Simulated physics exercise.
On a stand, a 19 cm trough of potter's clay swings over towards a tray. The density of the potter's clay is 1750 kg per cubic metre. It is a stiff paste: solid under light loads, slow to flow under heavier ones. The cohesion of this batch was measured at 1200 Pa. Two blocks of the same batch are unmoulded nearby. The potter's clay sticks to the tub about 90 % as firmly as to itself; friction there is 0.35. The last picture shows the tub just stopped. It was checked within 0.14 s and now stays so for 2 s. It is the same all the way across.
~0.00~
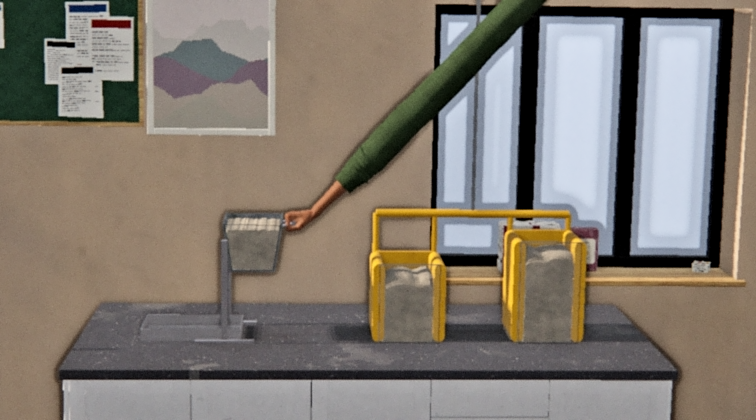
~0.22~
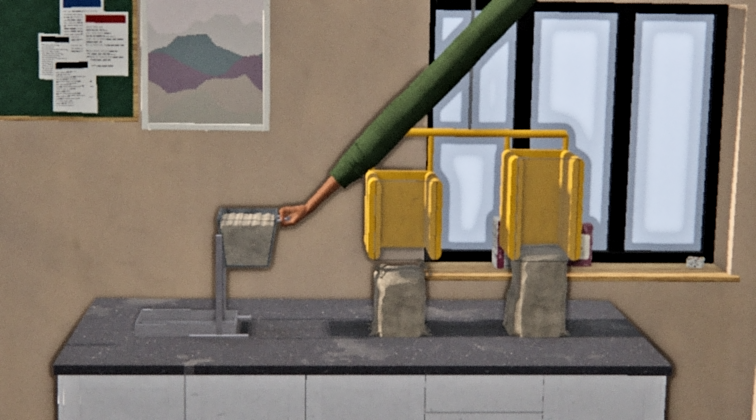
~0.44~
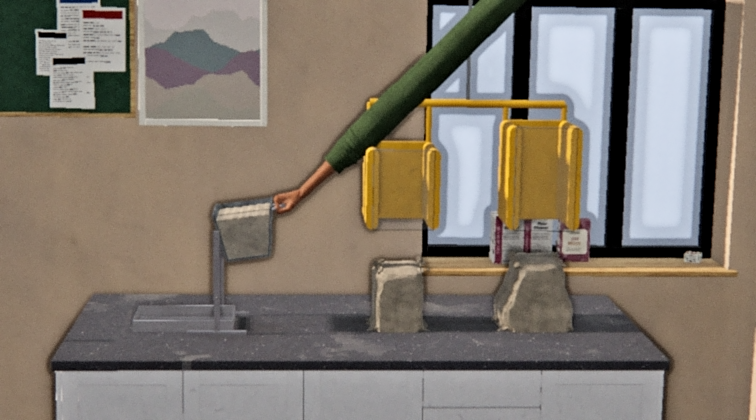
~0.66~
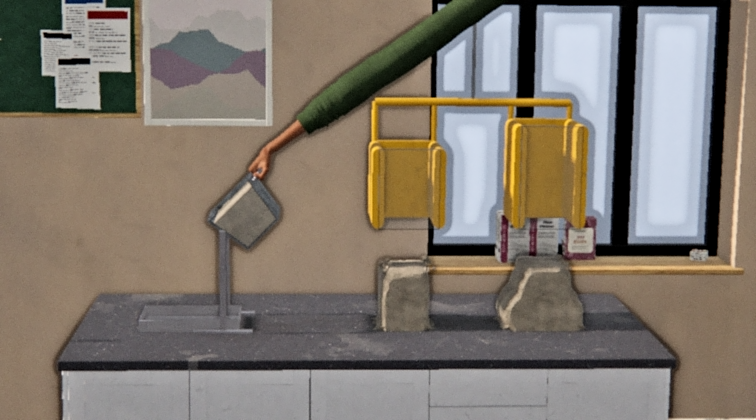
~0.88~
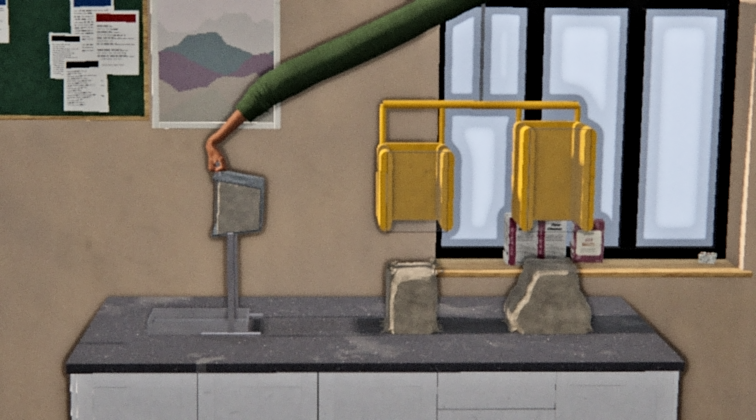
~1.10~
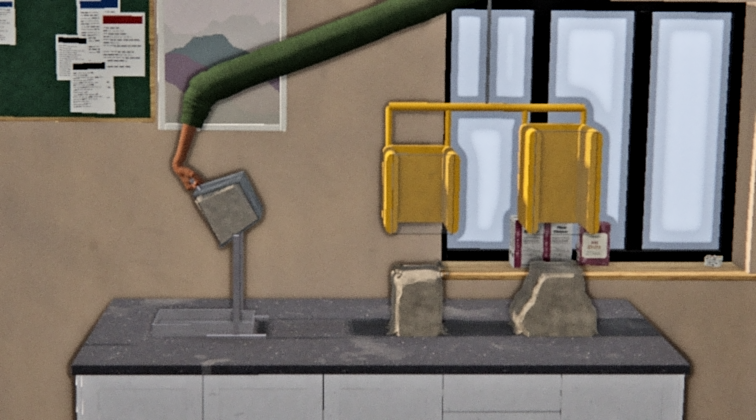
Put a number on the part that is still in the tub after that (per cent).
The part that is still in the tub after that is near 5 %.
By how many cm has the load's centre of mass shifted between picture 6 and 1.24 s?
About 6 cm.
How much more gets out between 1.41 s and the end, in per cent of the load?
Near 3 %.
By 1.24 s, the tub is at 117 degrees and holds 70 %.
By 1.41 s, the tub is at 117 degrees and holds 8 %.
By 1.58 s, the tub is at 117 degrees and holds 5 %.
By 1.75 s, the tub is at 117 degrees and holds 5 %.
By 3.10 s, at the end, the tub is at 117 degrees and holds 5 %.
